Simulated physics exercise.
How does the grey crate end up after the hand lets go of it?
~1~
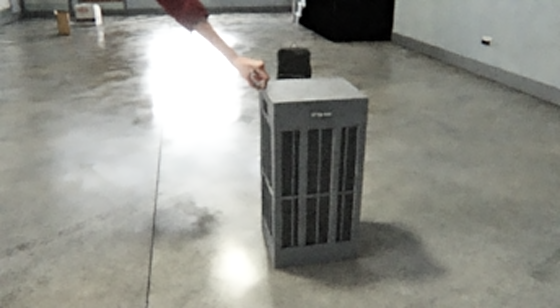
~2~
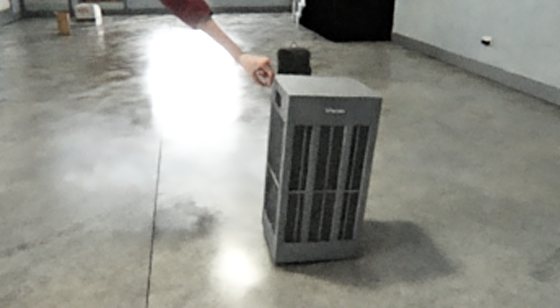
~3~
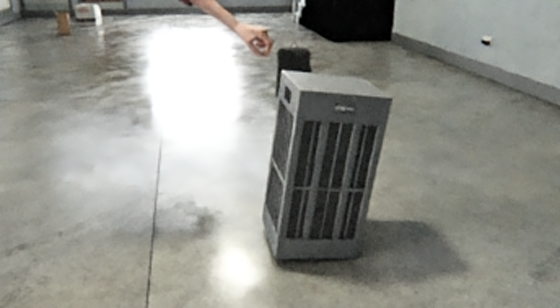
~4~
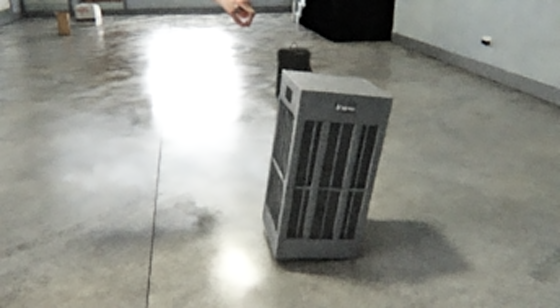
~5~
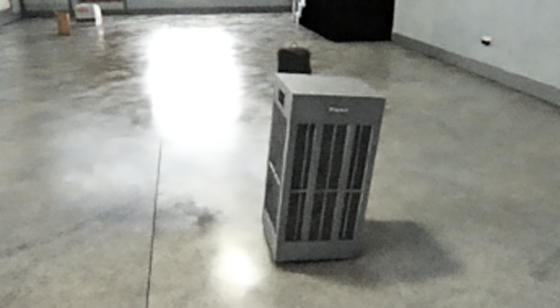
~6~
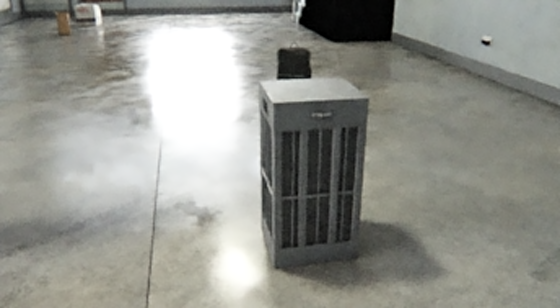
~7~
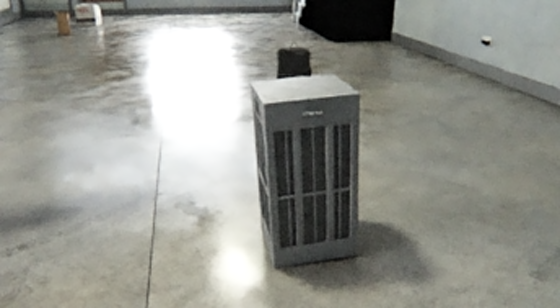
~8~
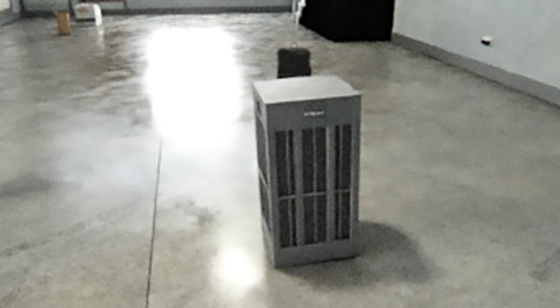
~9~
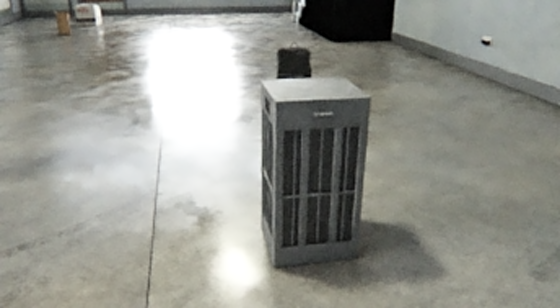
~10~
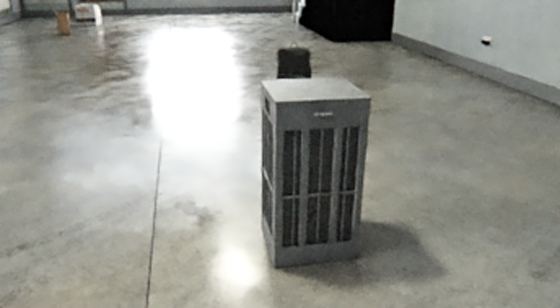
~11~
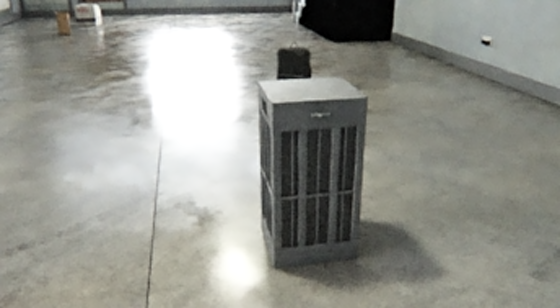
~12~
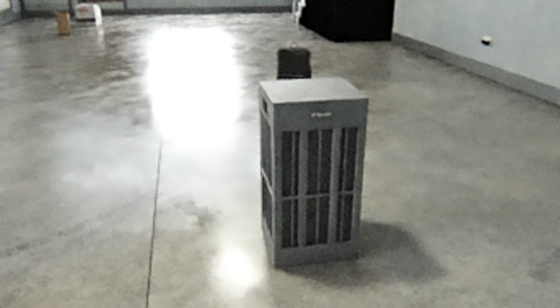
The grey crate rocks back onto its base and ends up standing upright and still.
